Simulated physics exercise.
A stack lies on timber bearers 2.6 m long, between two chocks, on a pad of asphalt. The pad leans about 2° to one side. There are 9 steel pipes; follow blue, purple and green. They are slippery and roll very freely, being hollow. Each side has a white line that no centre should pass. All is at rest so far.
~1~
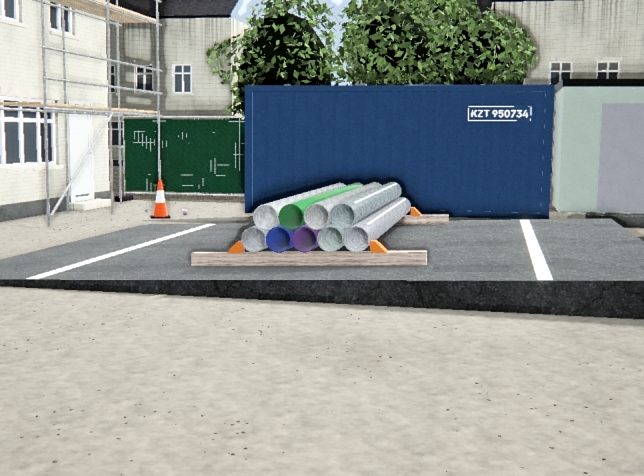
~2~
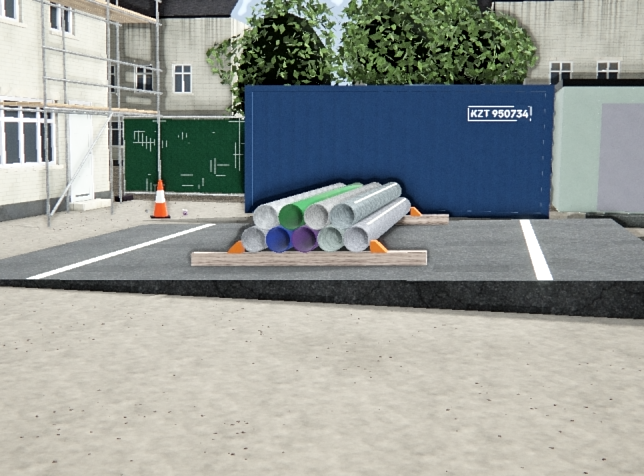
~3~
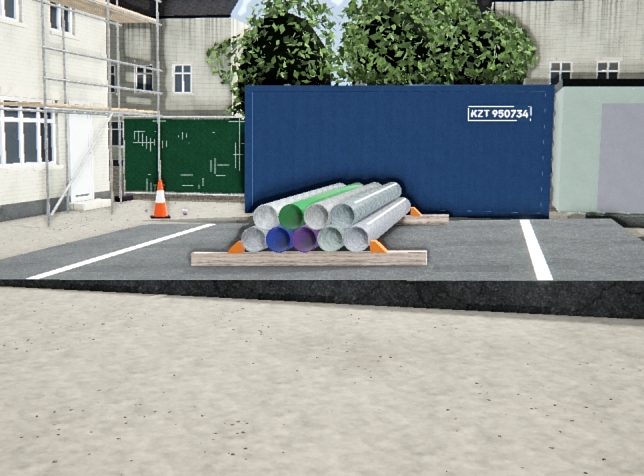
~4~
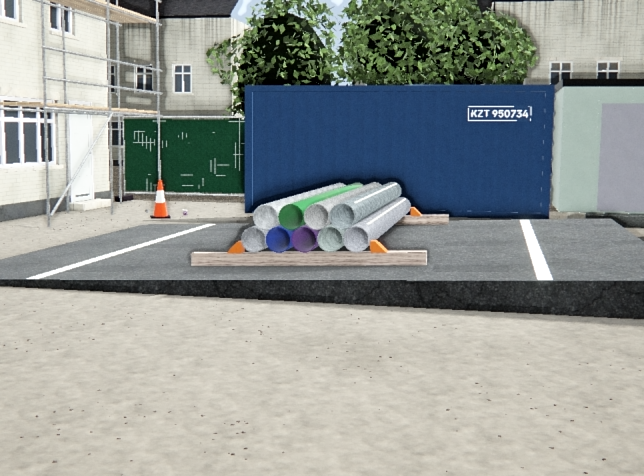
In a paved yard before a dark blue shipping container, a stack of hollow steel pipes, mostly grey with one blue, one purple and one green, rests on timber bearers between orange chocks. White lines mark the asphalt on either side, and nothing moves from start to finish.
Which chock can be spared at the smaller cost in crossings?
Go for the right-hand chock: 0 against 9.
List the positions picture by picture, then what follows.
In the first picture, blue (279, 240), purple (304, 240), green (290, 217); the pad slopes 2° down to the left; 5 of the 9 form the bottom row; all still.
In the second picture, blue (279, 240), purple (304, 240), green (290, 217); nothing moves.
In the third picture, blue (279, 240), purple (304, 240), green (290, 217); both chocks in; lines at (73, 266) and (540, 265); at rest.
In the fourth picture, blue (279, 240), purple (304, 240), green (290, 217); all still.
If it is the left, after 3.2 s, blue is on the bearers, 20 cm from the bearers' left end, rolling left; purple is on the bearers, 50 cm from the bearers' left end, rolling left; green is up on others, 35 cm from the bearers' left end, rolling left; 0 past a line.
If it is the left, in the end, blue is past the left line; purple is past the left line; green is past the left line; 9 past a line.
If it is the right, after 0.7 s, blue is on the bearers, 100 cm from the bearers' left end; purple is on the bearers, 130 cm from the bearers' left end; green is up on others, 115 cm from the bearers' left end; 0 past a line.
If it is the right, in the end, blue is on the bearers, 100 cm from the bearers' left end; purple is on the bearers, 130 cm from the bearers' left end; green is up on others, 115 cm from the bearers' left end; 0 past a line.
